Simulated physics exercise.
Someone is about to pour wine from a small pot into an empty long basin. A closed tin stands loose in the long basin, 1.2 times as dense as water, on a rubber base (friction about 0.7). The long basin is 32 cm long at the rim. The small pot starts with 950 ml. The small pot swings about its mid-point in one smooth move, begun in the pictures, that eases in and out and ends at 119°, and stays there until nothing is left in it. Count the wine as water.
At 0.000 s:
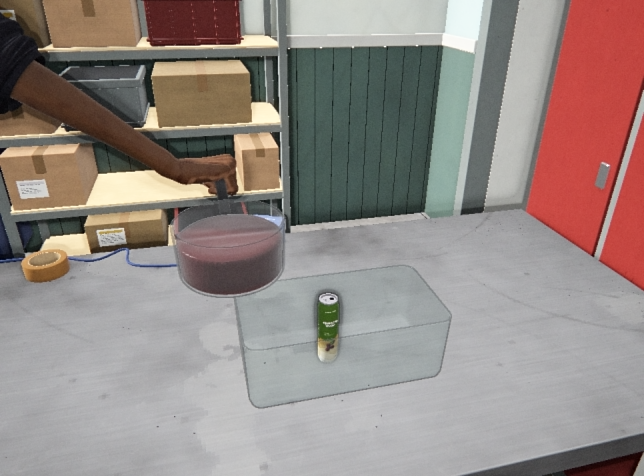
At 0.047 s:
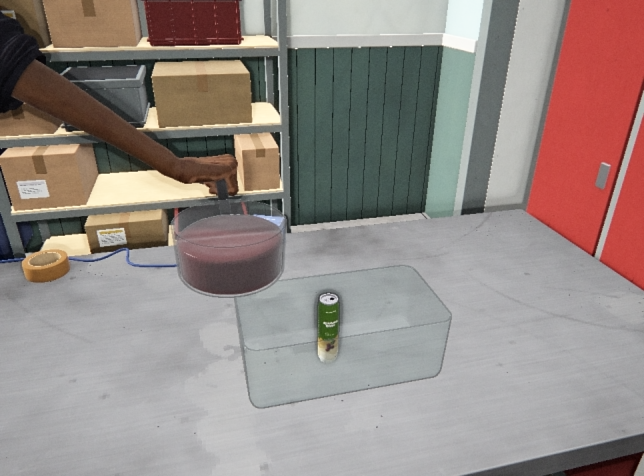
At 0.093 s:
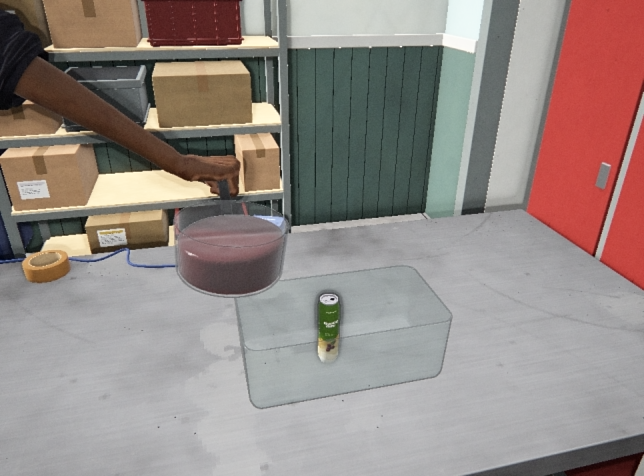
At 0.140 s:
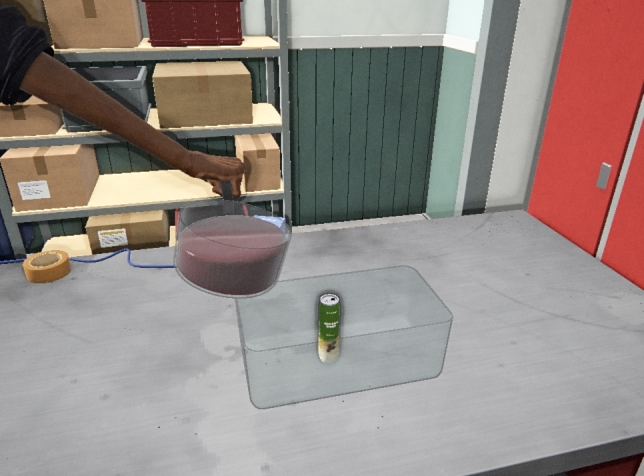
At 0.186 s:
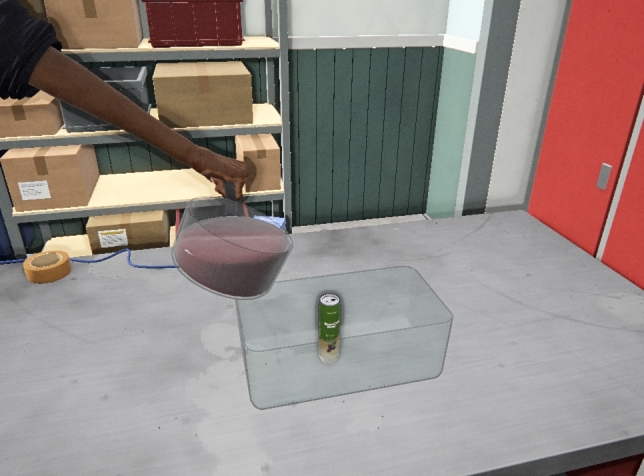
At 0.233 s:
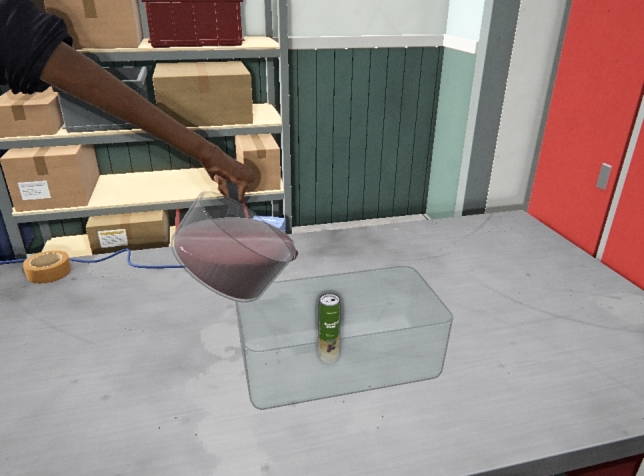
Hand tilting a clear round pot of dark reddish liquid rightward above a glass basin holding a green can on a grey table.
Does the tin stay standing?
The tin topples.
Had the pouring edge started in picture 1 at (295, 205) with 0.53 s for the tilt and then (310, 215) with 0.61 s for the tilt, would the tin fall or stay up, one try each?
First it topples; then it keeps standing.
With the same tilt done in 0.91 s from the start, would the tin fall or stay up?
The tin stays up.
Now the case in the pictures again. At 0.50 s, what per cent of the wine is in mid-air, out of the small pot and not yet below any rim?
Some 32 per cent.
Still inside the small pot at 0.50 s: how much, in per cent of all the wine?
About 16 per cent.
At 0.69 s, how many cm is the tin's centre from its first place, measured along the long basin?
Some 2 cm.
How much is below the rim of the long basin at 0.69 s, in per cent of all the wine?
Near 94 in a hundred.
Then, 0.50 s in, the tilt is 109° and 17 per cent is still to pour; the tin stands where it began.
Then, 0.69 s in, the tilt is 119° and 2 per cent is still to pour; the tin leans 14°.
Then, 0.89 s in, the tilt is 119° and 0 per cent is still to pour; the tin leans 56°.
Then, 1.11 s in, the tilt is 119° and 0 per cent is still to pour; the tin lies on its side.
Finally, the tin lies on its side.
